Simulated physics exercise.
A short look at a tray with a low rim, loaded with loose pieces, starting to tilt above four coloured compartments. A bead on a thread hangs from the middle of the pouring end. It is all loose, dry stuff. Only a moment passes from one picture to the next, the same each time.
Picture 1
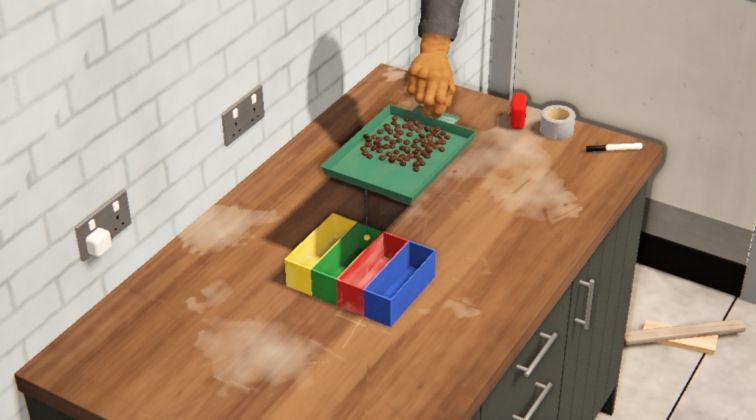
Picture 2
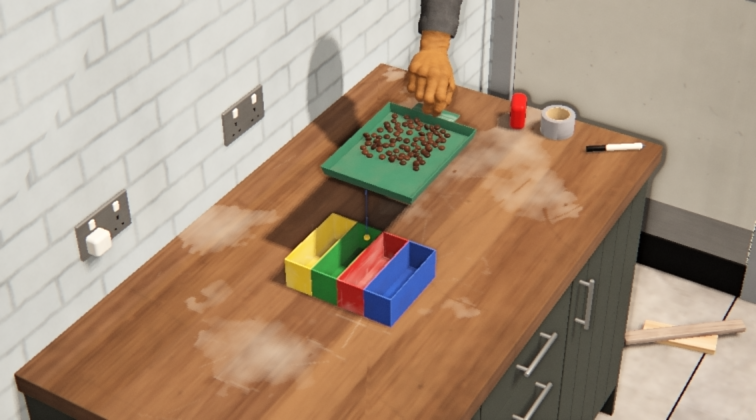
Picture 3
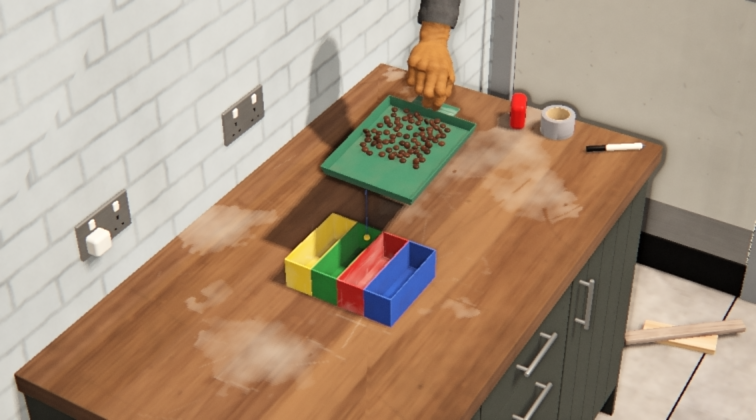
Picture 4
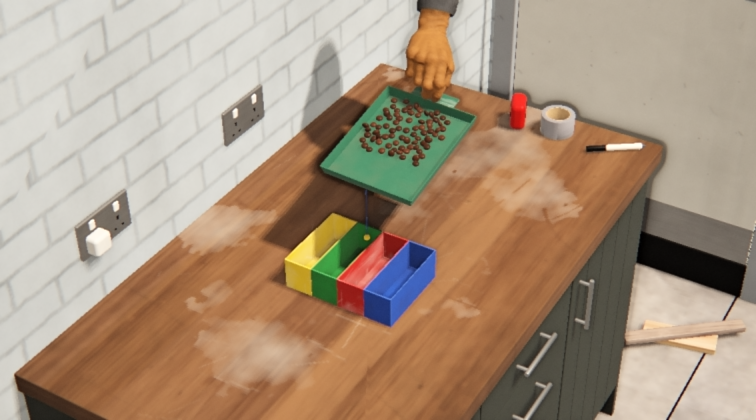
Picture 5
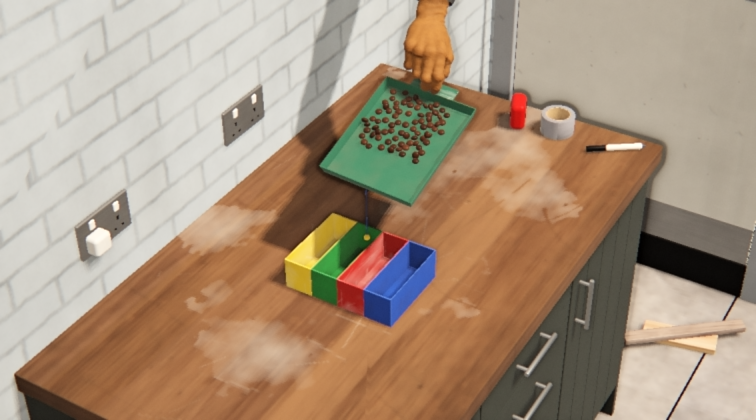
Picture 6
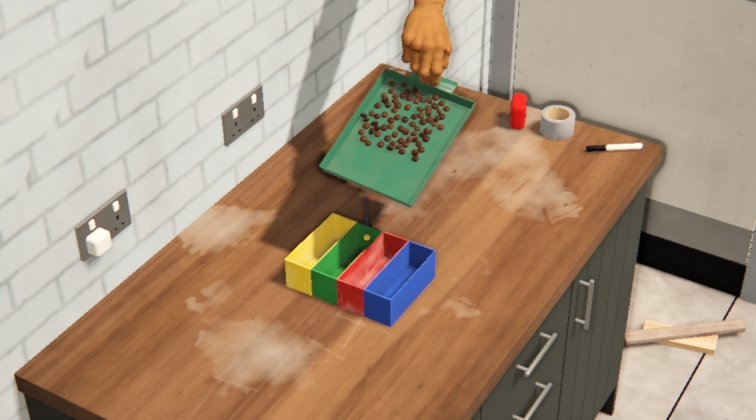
A gloved hand raises the far end of a green tray holding small brown pieces.
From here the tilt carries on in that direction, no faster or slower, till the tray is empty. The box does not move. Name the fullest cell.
The blue cell gets the most.
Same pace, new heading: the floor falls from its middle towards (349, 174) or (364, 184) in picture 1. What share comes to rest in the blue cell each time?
Roughly 0 per cent, and 0 per cent.
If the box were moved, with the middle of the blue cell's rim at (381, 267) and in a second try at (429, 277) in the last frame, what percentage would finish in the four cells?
Roughly 60 per cent, and 100 per cent.
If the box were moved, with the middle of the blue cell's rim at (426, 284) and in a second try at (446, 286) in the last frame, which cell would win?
First red, then the green cell.
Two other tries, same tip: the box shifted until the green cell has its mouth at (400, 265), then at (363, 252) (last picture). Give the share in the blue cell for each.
First some 0, then 30 per cent.
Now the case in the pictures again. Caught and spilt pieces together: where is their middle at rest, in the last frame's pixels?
Roughly at (386, 296).
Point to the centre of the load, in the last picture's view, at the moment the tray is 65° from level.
Close to (386, 185).
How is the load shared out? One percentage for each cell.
About: Yellow cell 0, green cell 10, red cell 30, blue cell 50 per cent.
Just after the last frame, tray tipped steeply; almost all on the tray; just a few falling or outside the box.
A moment on, tray tipped past a quarter turn; roughly a quarter on the tray; roughly half in the blue cell; roughly a quarter in the red cell; about a tenth in the green cell; about a tenth falling or outside the box.
Further on, tray tipped past a quarter turn; roughly half in the blue cell; roughly a third in the red cell; about a tenth in the green cell; just a few falling or outside the box.
When it is over, tray tipped past a quarter turn; roughly half in the blue cell; roughly a third in the red cell; about a tenth in the green cell; not one in the yellow cell; just a few outside the box.
